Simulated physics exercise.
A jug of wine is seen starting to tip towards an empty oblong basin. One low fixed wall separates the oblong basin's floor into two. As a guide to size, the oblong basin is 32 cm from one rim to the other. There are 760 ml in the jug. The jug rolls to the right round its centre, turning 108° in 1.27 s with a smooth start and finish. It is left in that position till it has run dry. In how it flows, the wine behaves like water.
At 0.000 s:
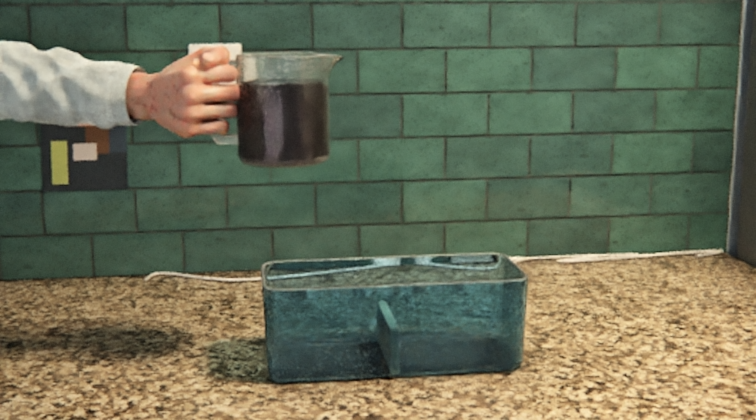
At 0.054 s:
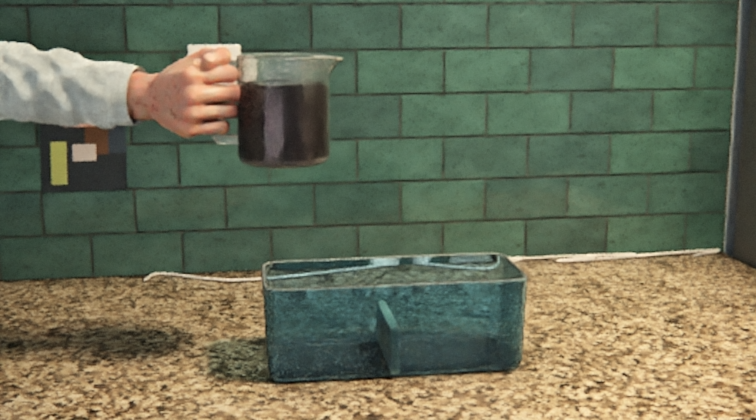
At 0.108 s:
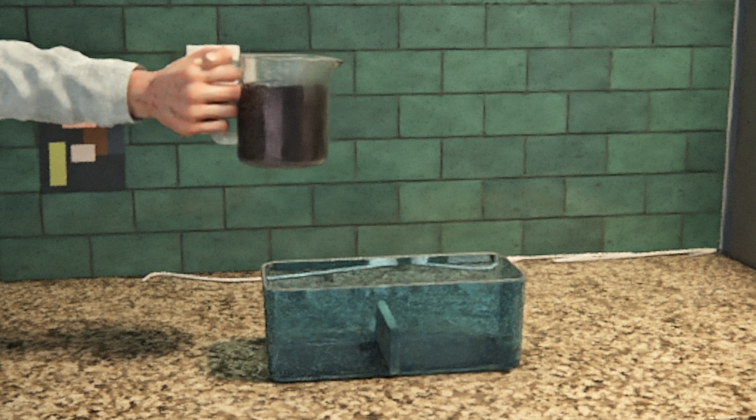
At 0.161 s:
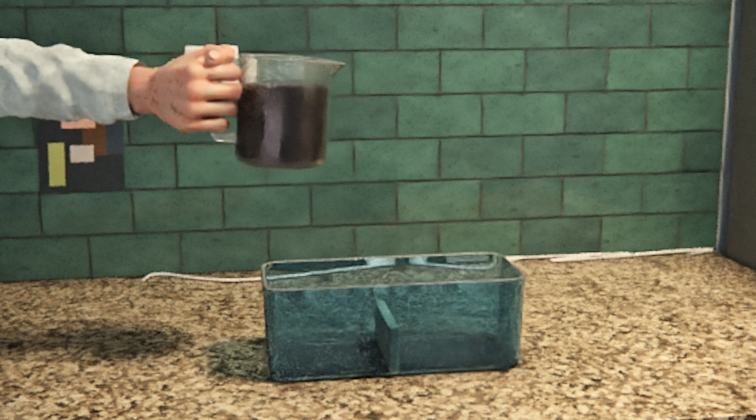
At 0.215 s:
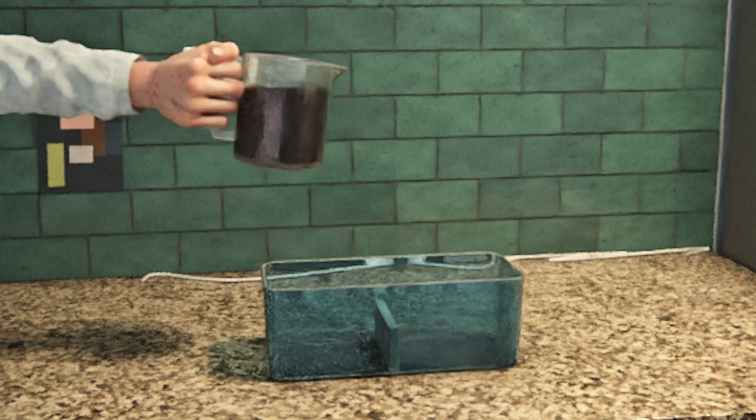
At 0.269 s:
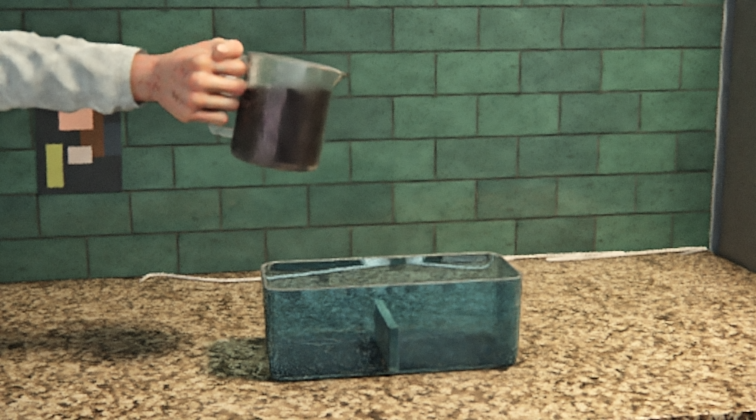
On a speckled stone counter before green tiles, a hand held a glass jug of dark liquid above an empty, divided teal basin, then slowly tilted the jug slightly to the right.
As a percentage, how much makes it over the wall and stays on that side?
Some 80 per cent makes it over and stays.
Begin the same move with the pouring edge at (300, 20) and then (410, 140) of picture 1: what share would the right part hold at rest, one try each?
The first try gives around 30 percent, the second around 95 percent.
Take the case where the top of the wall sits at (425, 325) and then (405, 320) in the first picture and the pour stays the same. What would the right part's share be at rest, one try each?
I'd say 30 percent on the first go, 65 percent on the next.
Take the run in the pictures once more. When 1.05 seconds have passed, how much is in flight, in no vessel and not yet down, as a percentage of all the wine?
Airborne fraction: Approx. 30 %.
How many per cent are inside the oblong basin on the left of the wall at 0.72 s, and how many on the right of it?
Lab note: Left near 0 %, right near 1.
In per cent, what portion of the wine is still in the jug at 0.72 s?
Portion remaining: Approx. 88 per cent.
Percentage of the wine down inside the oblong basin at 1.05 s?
Around 40 in a hundred.
By 0.72 s the tilt is 65° and 88 per cent is still to pour, 0 is left of the wall and 1 right of it.
By 1.05 s the tilt is 100° and 31 per cent is still to pour, 0 is left of the wall and 39 right of it.
By 1.39 s the tilt is 108° and 3 per cent is still to pour, 11 is left of the wall and 80 right of it.
By 1.77 s the tilt is 108° and 0 per cent is still to pour, 17 is left of the wall and 80 right of it.
At rest 17 per cent lies left of the wall, 80 right of it and 3 outside.
